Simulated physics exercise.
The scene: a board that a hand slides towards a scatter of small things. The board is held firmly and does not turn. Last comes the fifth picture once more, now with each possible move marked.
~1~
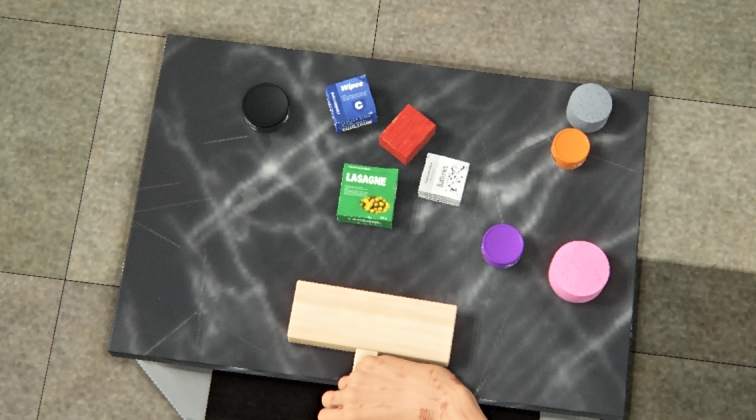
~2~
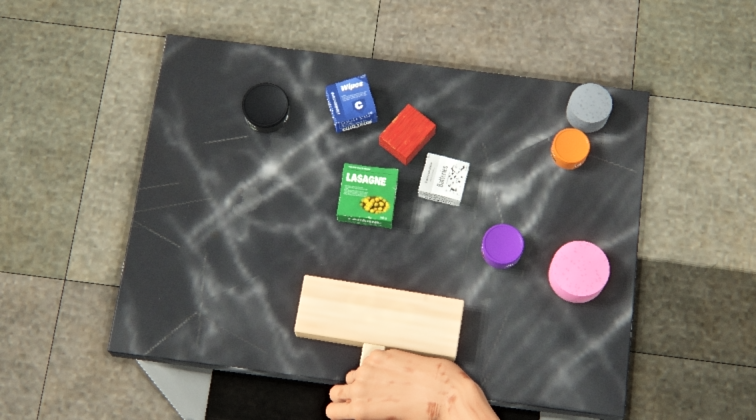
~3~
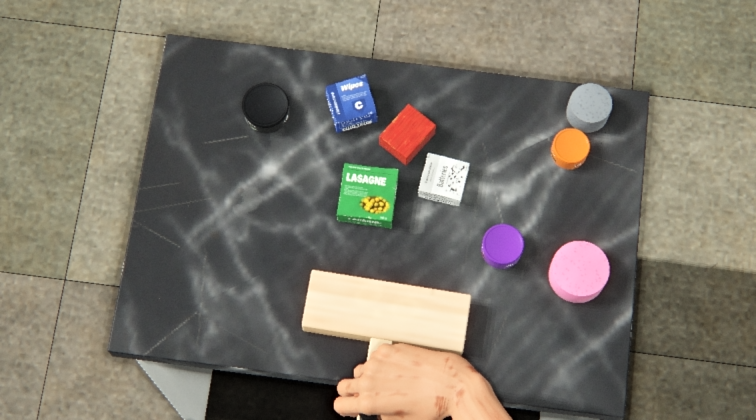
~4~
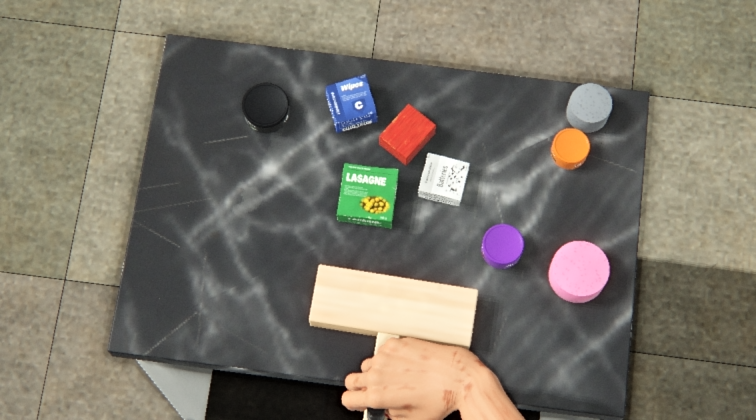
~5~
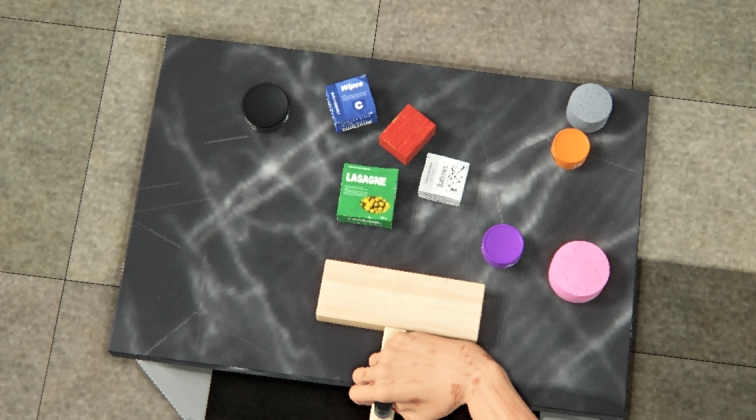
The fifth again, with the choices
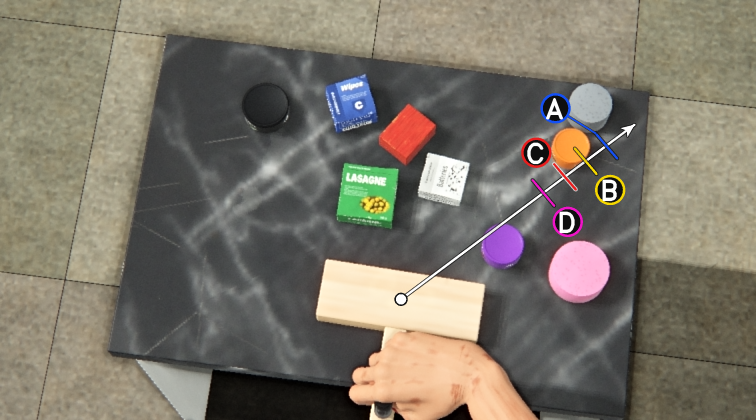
A hand slides a pale wooden board slightly up and right across a dark marbled tabletop.
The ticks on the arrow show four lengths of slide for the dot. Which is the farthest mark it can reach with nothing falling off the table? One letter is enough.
It should halt at B.
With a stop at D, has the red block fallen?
No.
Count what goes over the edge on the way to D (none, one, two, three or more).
By then, none.
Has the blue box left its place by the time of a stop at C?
By then, no.
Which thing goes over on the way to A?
The grey pot goes over.
On the marked copy, A at (606, 146); B at (586, 161); C at (565, 177); D at (544, 193); the arrow from (401, 299) to (634, 125); the white dot at (401, 299).
Taking B. A third of the way, board (469, 252); purple tub (517, 212); green packet (373, 190).
Two thirds of the way, board (535, 202); pink pot (623, 267); orange jar (575, 145).
When it is over, board (584, 165); grey pot (594, 86); pink pot (623, 267); nothing has fallen.
As for the rest, A drops the grey pot; C is safe but short; D is safe but short.
